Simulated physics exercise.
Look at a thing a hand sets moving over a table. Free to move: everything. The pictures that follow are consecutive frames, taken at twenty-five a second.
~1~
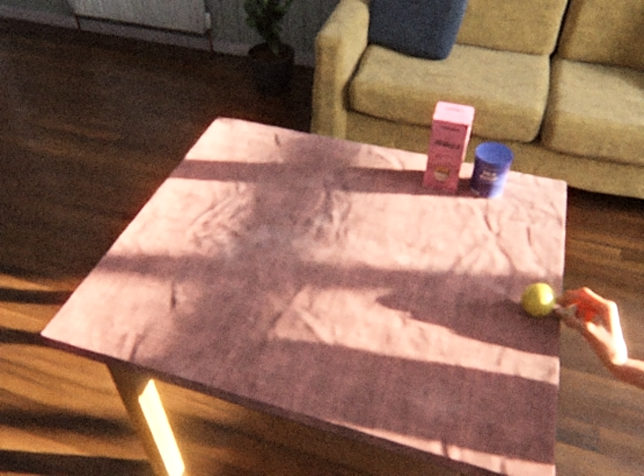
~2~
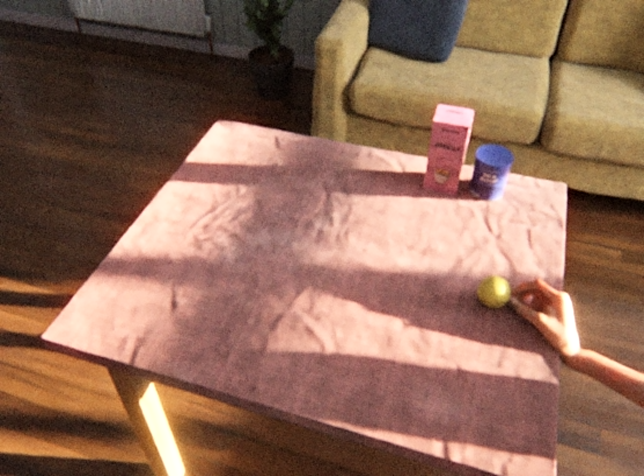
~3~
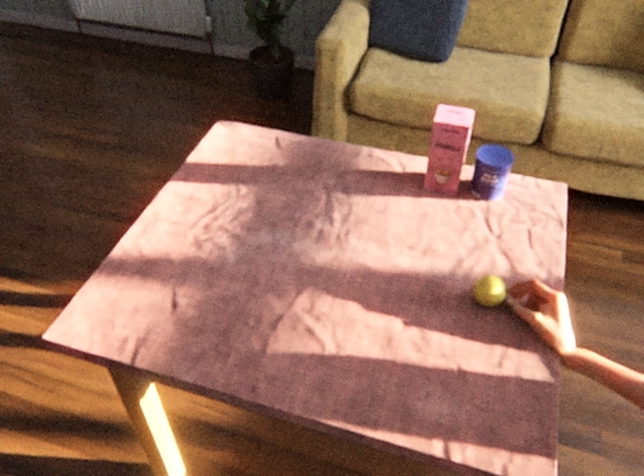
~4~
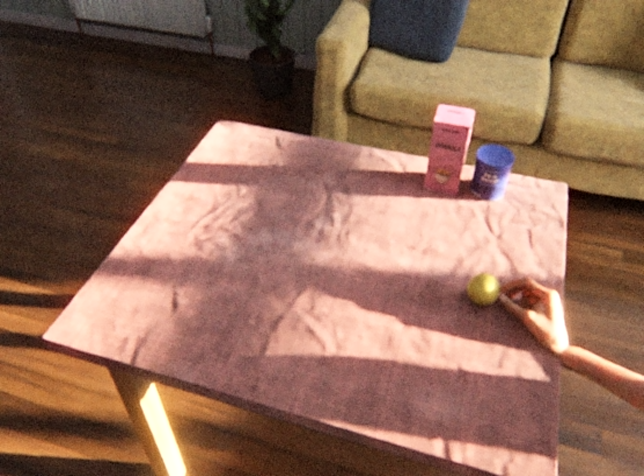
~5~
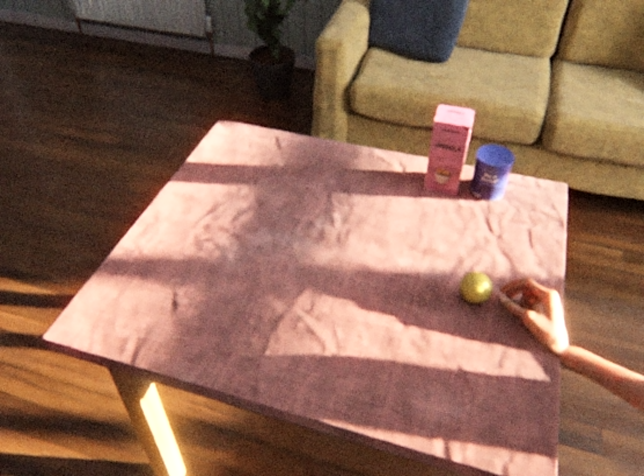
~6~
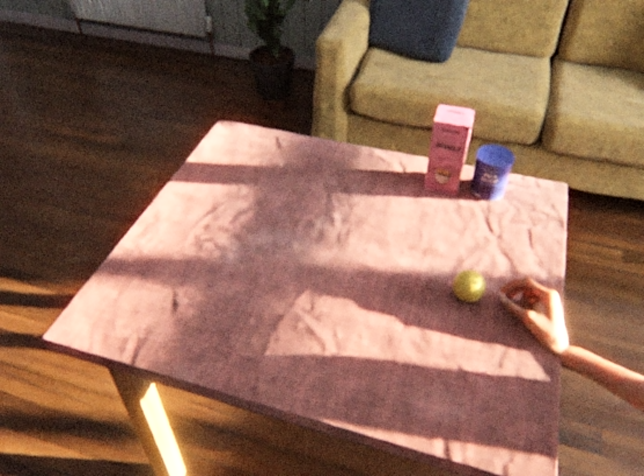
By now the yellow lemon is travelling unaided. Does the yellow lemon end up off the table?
No: Short of the brink.
Then, 0.10 s on from there, yellow lemon shifted about its own width near (453, 282).
Then, 0.30 s on from there, yellow lemon shifted well along near (429, 277).
Then, 0.50 s on from there, yellow lemon shifted well along near (415, 274).
In the end, moved from the start, yellow lemon. At the end, from the last picture's camera, yellow lemon near (410, 272).
